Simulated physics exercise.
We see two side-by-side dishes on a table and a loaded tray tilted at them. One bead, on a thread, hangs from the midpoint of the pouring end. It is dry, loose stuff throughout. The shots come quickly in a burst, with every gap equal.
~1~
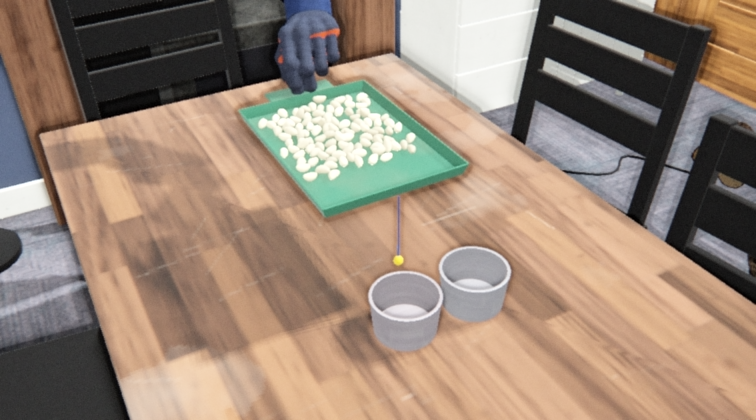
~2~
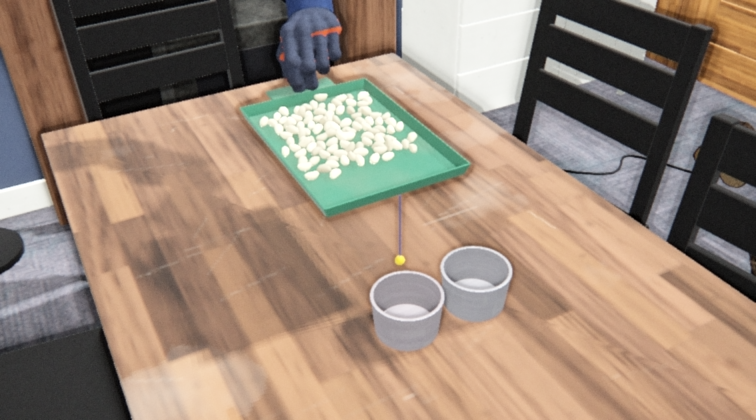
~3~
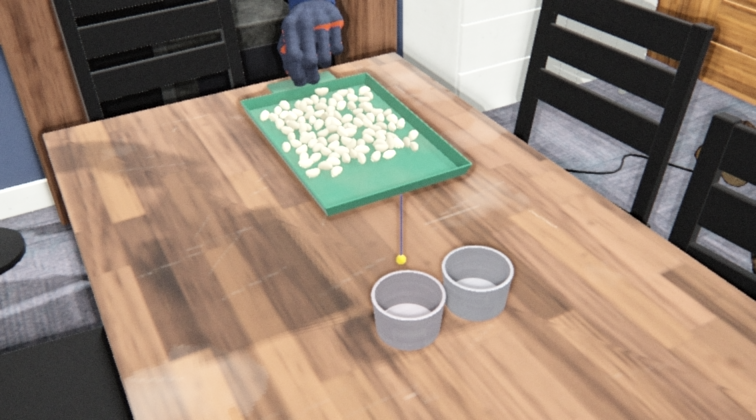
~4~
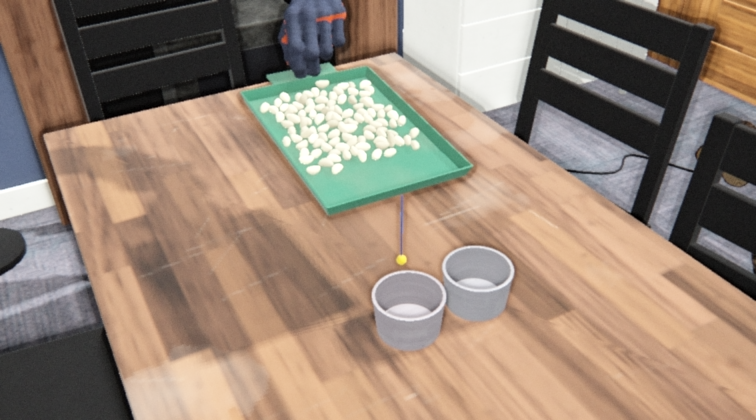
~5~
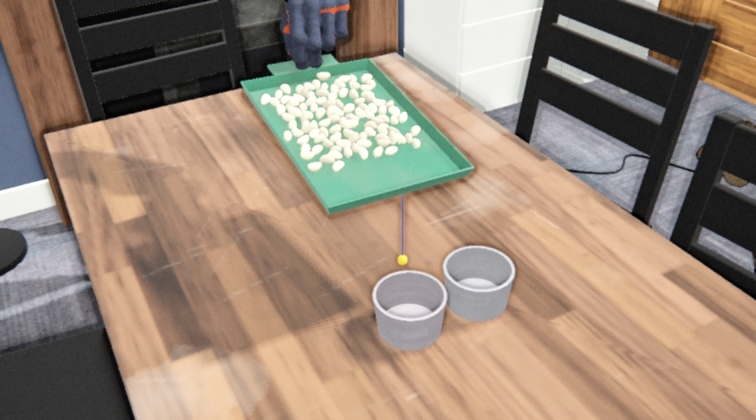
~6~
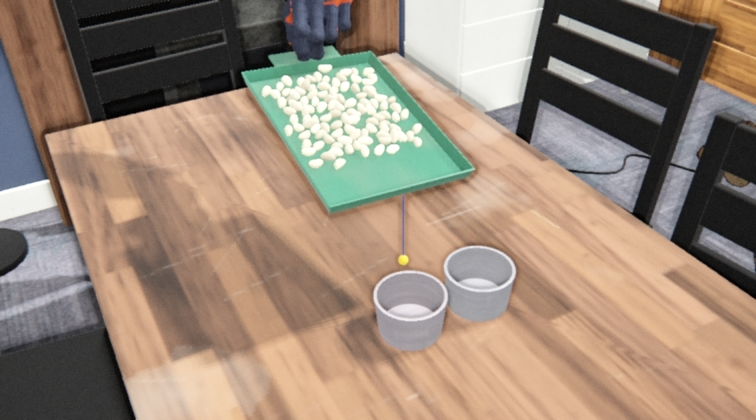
At first, a gloved hand holds the far end of a green tray of white beans above a wooden table, with two gray dishes nearby and a yellow bead hanging from the tray's near edge. Then the hand shifts back slightly and the tray tilts a little toward its right corner.
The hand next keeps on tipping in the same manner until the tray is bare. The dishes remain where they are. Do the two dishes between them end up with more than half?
Most likely the spill will be the lesser part.
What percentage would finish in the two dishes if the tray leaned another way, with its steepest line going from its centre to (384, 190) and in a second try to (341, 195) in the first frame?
So it's 50 percent with the first slope and 10 percent with the other.
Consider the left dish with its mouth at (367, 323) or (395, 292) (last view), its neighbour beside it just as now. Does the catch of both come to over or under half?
Result, first place: Not as much as half; second place: Exceeding half.
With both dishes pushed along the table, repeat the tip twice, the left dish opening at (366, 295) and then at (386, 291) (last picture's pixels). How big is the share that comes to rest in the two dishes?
About 50 per cent, then about 70 per cent.
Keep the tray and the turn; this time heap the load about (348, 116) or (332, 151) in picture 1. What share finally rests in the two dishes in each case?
You'd get 70 % the first time and 70 % the second.
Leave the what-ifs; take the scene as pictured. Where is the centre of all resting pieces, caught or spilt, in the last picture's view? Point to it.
At about (468, 297), give or take.
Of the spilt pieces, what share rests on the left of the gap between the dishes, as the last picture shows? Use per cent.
Roughly 60 in a hundred.
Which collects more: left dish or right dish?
The one at right ends up fuller.
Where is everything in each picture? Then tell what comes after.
The first frame shows corners of the pouring end (325, 206) and (463, 163), level; middle of the load (329, 134), white beans; left dish (424, 330); right dish (493, 302); bead on its thread (398, 260).
The second frame shows corners of the pouring end (327, 205) and (465, 163), level; middle of the load (331, 133).
The third frame shows corners of the pouring end (328, 204) and (466, 163), tipped barely, lowest at the right corner; middle of the load (332, 129).
The fourth frame shows corners of the pouring end (329, 204) and (467, 165), tipped a little, lowest at the right corner; middle of the load (333, 124).
The fifth frame shows corners of the pouring end (331, 203) and (468, 166), tipped a little, lowest at the right corner; middle of the load (334, 119).
The sixth frame shows corners of the pouring end (332, 203) and (469, 167), tipped a little, lowest at the right corner; middle of the load (335, 114); left dish (429, 330); right dish (498, 301).
Just after the last frame, tray tipped steeply; almost all on the tray; just a few in the left dish; just a few in the right dish; just a few in the air.
A moment on, tray tipped right over; roughly a quarter on the tray; about a tenth in the left dish; roughly a third in the right dish; about a tenth outside both; roughly a quarter in the air.
Further on, tray tipped past a quarter turn; roughly a quarter in the left dish; roughly half in the right dish; roughly a quarter outside both.
When it is over, tray tipped past a quarter turn; roughly a quarter in the left dish; roughly half in the right dish; roughly a quarter outside both.
